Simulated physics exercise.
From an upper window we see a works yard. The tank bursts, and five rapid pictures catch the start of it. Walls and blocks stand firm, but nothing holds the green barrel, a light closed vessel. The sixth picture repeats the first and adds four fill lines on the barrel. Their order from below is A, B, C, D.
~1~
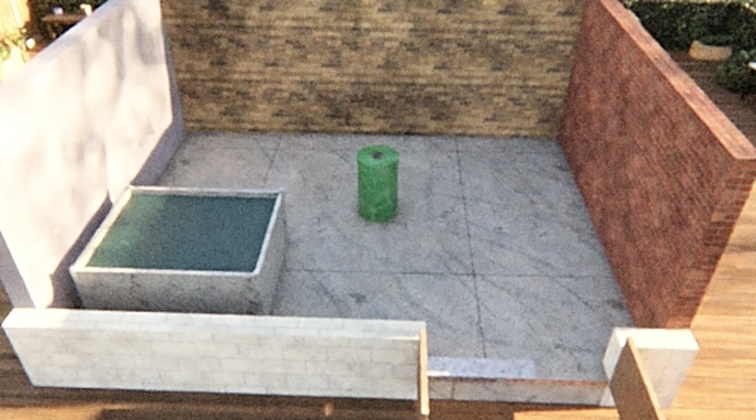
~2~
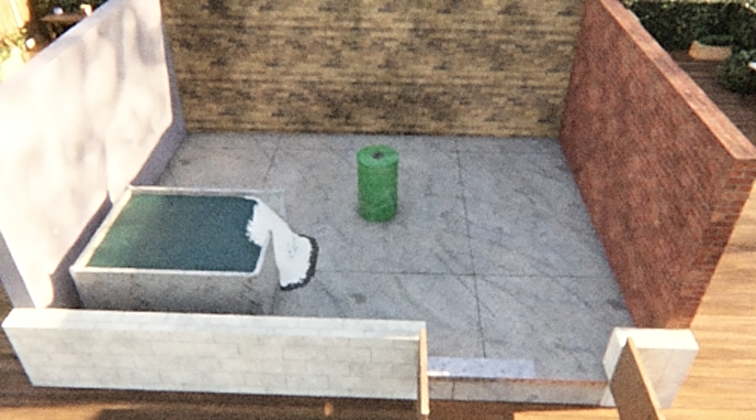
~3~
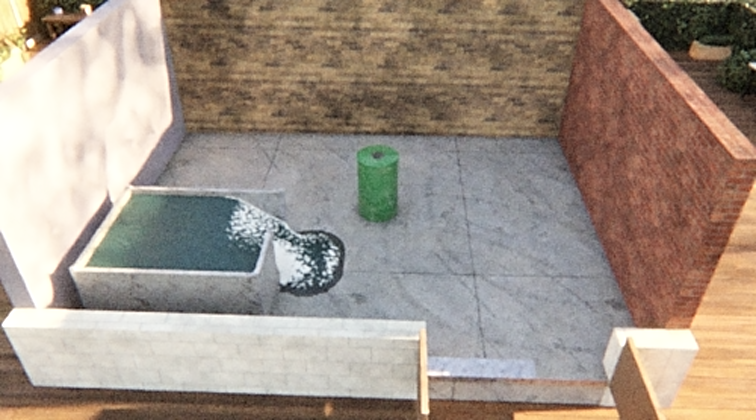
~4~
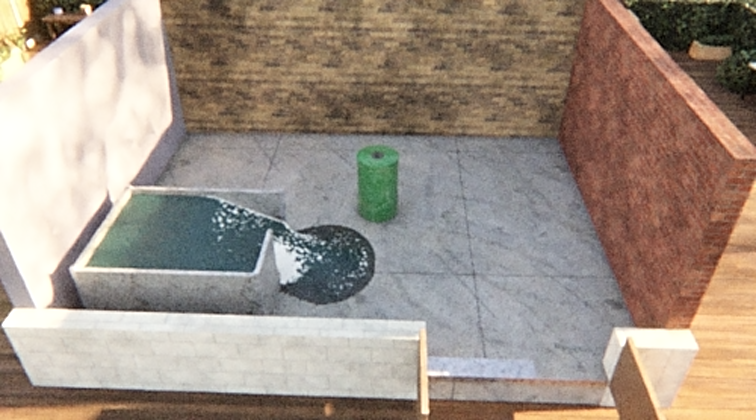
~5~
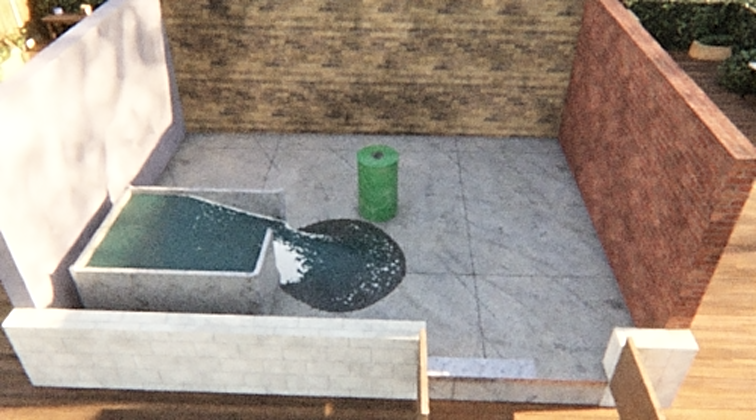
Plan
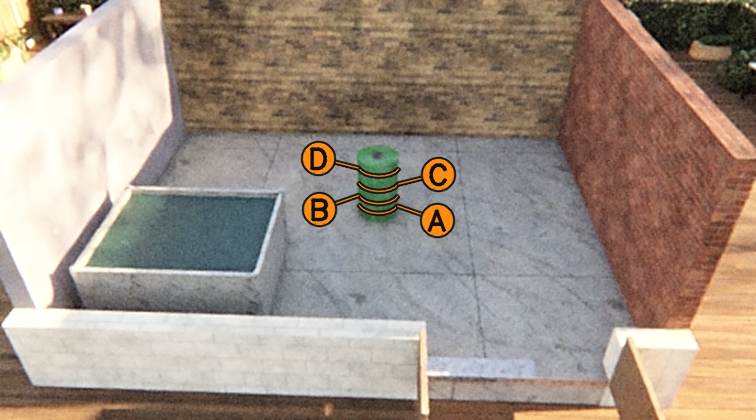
Water pours from the right side of a tank and spreads across the grey ground.
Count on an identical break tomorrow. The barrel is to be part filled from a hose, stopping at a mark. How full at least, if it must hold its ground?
B.
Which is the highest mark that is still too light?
It is A.
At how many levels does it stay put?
Three.
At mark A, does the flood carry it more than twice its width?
No, it does not.
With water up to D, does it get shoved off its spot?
No.
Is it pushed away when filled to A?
Yes, it does.
On the marked copy, A at (377, 213); B at (377, 203); C at (377, 191); D at (377, 176); from the bottom up A, B, C, D.
With A, it is pushed about its own width away.
With B, it does not move.
With C, it does not move.
With D, it does not move.
